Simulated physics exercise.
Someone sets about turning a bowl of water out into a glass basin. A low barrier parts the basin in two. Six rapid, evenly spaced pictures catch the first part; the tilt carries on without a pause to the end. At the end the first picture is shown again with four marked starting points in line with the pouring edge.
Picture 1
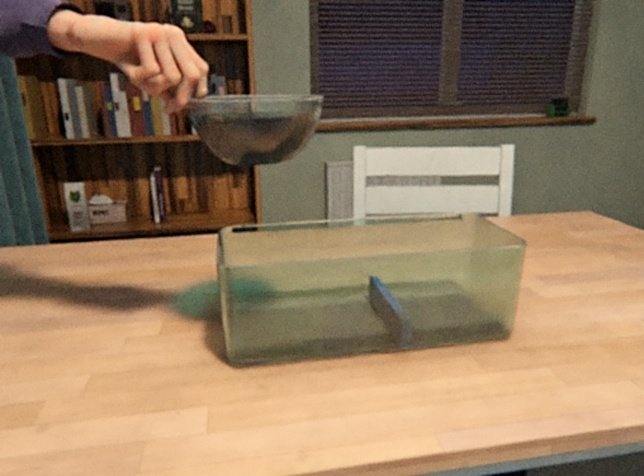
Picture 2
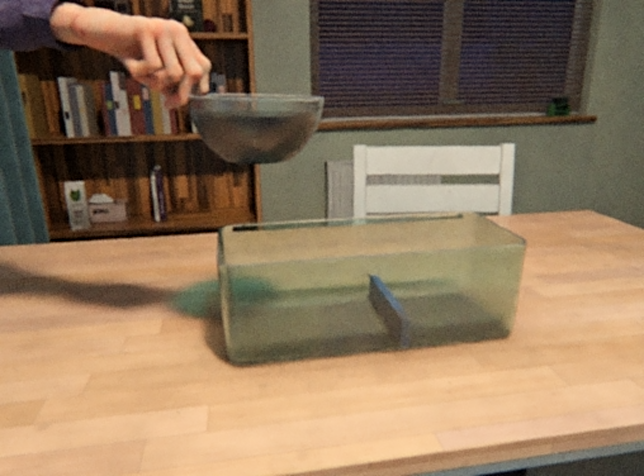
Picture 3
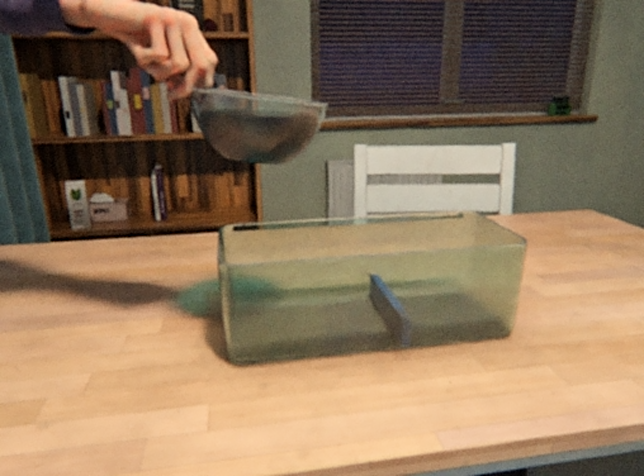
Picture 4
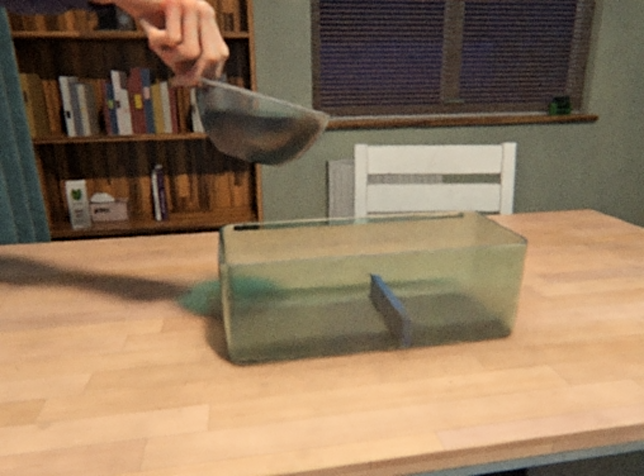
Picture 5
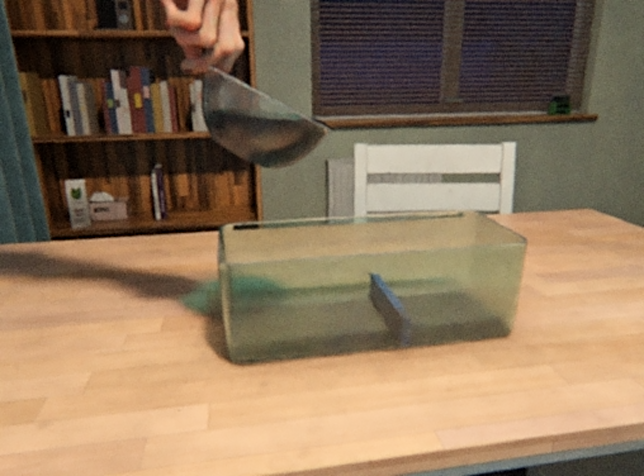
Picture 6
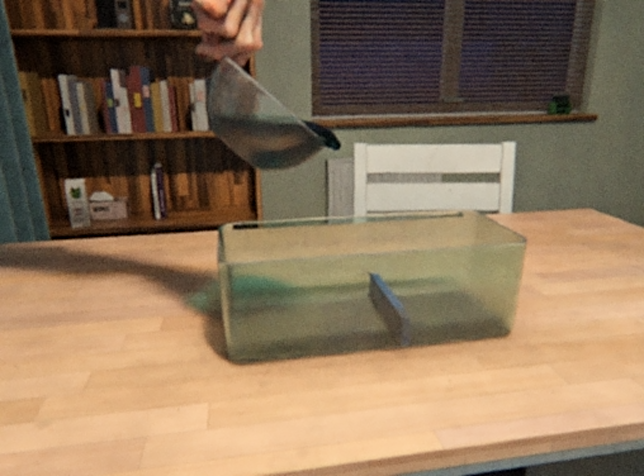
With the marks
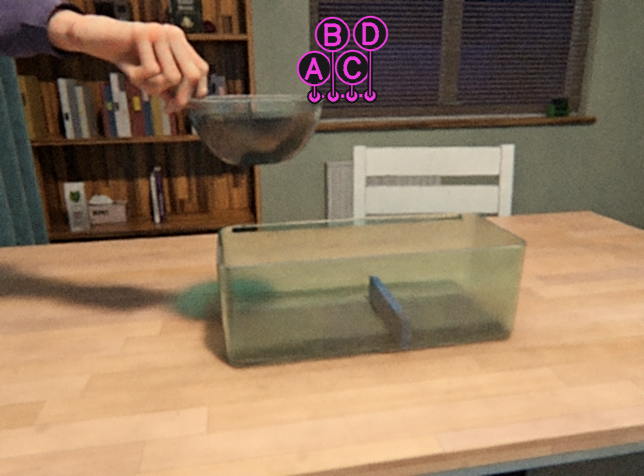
A hand tilts a glass bowl to the right above a divided glass basin until water reaches its lip.
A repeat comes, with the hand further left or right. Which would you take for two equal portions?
Dot C does it best.
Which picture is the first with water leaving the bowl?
In picture 5.
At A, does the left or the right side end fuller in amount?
The left side.
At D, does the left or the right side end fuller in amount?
The right side.
On the marked copy, A at (314, 96); B at (333, 96); C at (351, 95); D at (369, 95).
With A, about 90 % ends left of the wall and 7 % right of it; 3 % is lost outside.
With B, about 74 % ends left of the wall and 23 % right of it; 3 % is lost outside.
With C, about 49 % ends left of the wall and 50 % right of it.
With D, about 30 % ends left of the wall and 69 % right of it.
